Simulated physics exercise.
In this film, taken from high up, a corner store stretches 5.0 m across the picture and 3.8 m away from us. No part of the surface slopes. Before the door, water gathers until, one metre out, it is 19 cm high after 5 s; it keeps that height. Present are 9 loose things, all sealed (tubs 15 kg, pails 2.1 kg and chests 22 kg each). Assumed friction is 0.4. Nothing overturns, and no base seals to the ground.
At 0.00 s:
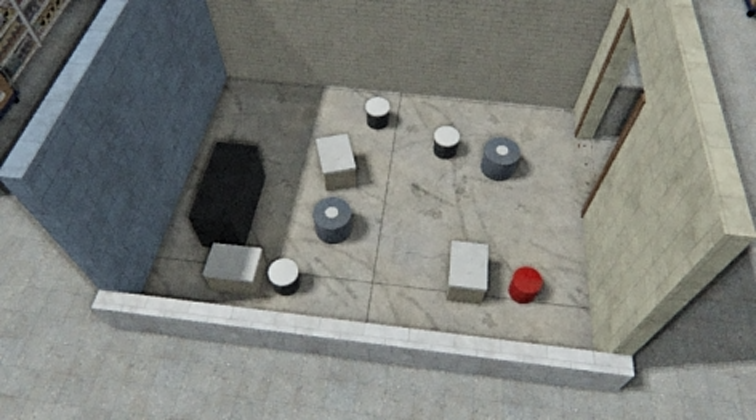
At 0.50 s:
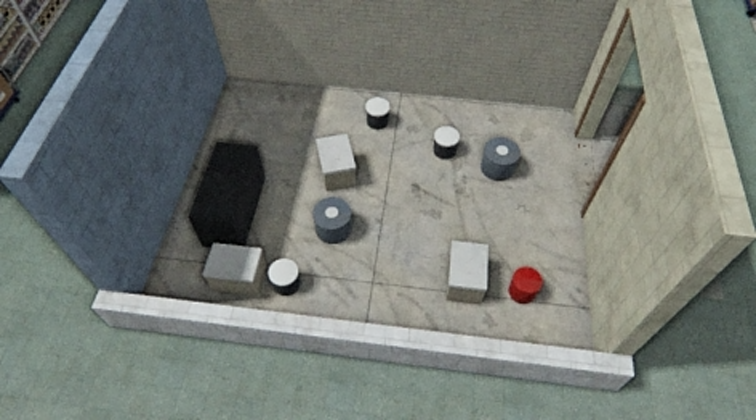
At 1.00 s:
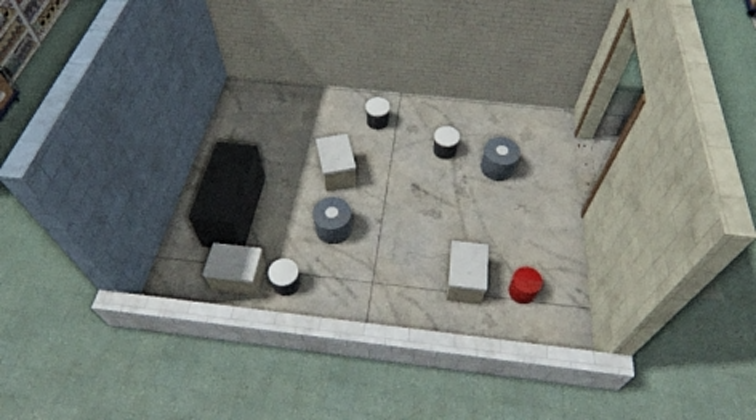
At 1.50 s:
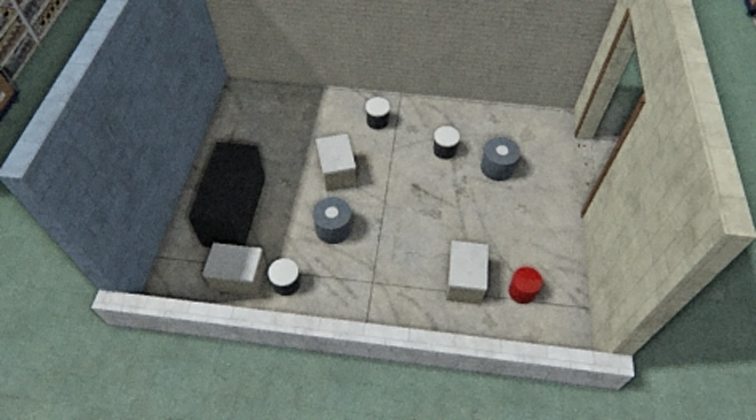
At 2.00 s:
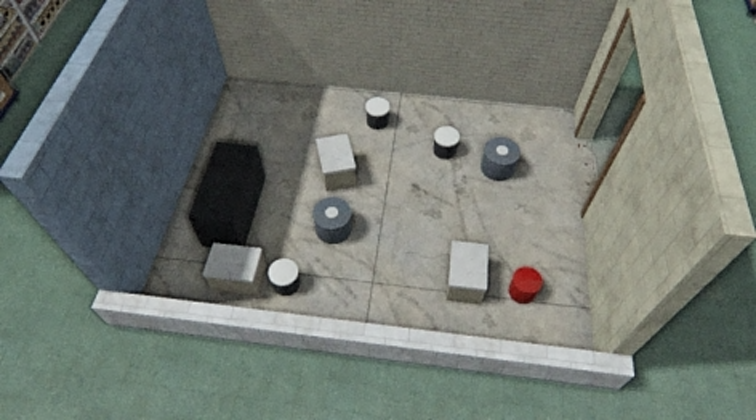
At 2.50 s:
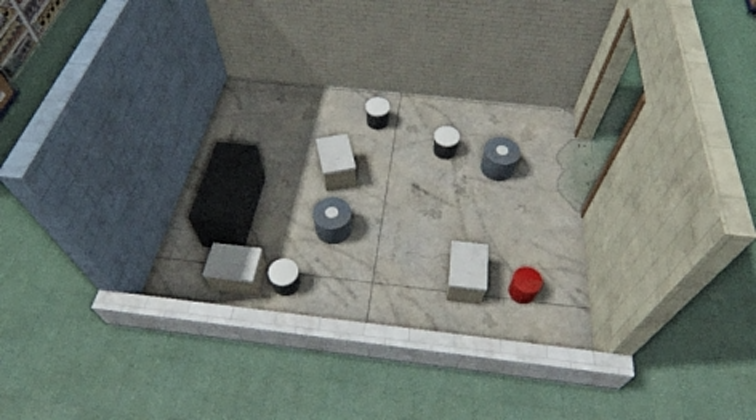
A corner store with a pale, flat floor, low front wall, blue-grey left wall and cream right wall is seen from high above by a still camera. A black block stands at left, with pale chests, grey pails and white-topped dark pails spread about and a red pail at front right. Outside, the grey ground turns murky green, then a thin patch of water creeps through the right-hand doorway while everything inside stays put.
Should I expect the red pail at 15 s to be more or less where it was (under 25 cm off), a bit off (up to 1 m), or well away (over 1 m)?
A bit off.
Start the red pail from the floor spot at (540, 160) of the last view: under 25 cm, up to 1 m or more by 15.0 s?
It gets carried off.
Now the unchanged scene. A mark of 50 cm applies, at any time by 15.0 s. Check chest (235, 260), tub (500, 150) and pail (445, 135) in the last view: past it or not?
Note - in order: Farther; farther; farther.
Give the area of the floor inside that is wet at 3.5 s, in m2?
Around 1.0 m2 of it.
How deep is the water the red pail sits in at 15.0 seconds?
Somewhere close to 4 cm.
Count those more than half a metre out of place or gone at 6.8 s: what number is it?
Tally at that time: 2.
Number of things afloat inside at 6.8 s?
0 at that moment.
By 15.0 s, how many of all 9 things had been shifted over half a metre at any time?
Counting them up, I find 5.
After 3.5 s the red pail is near (528, 280), 0.0 m from its start, aground; 0 afloat.
After 6.8 s the red pail is near (528, 280), 0.0 m from its start, aground; 0 afloat.
After 11.0 s the red pail is near (529, 279), 0.0 m from its start, afloat; 4 afloat.
After 15.0 s the red pail is near (509, 244), 0.5 m from its start, afloat; 7 afloat.
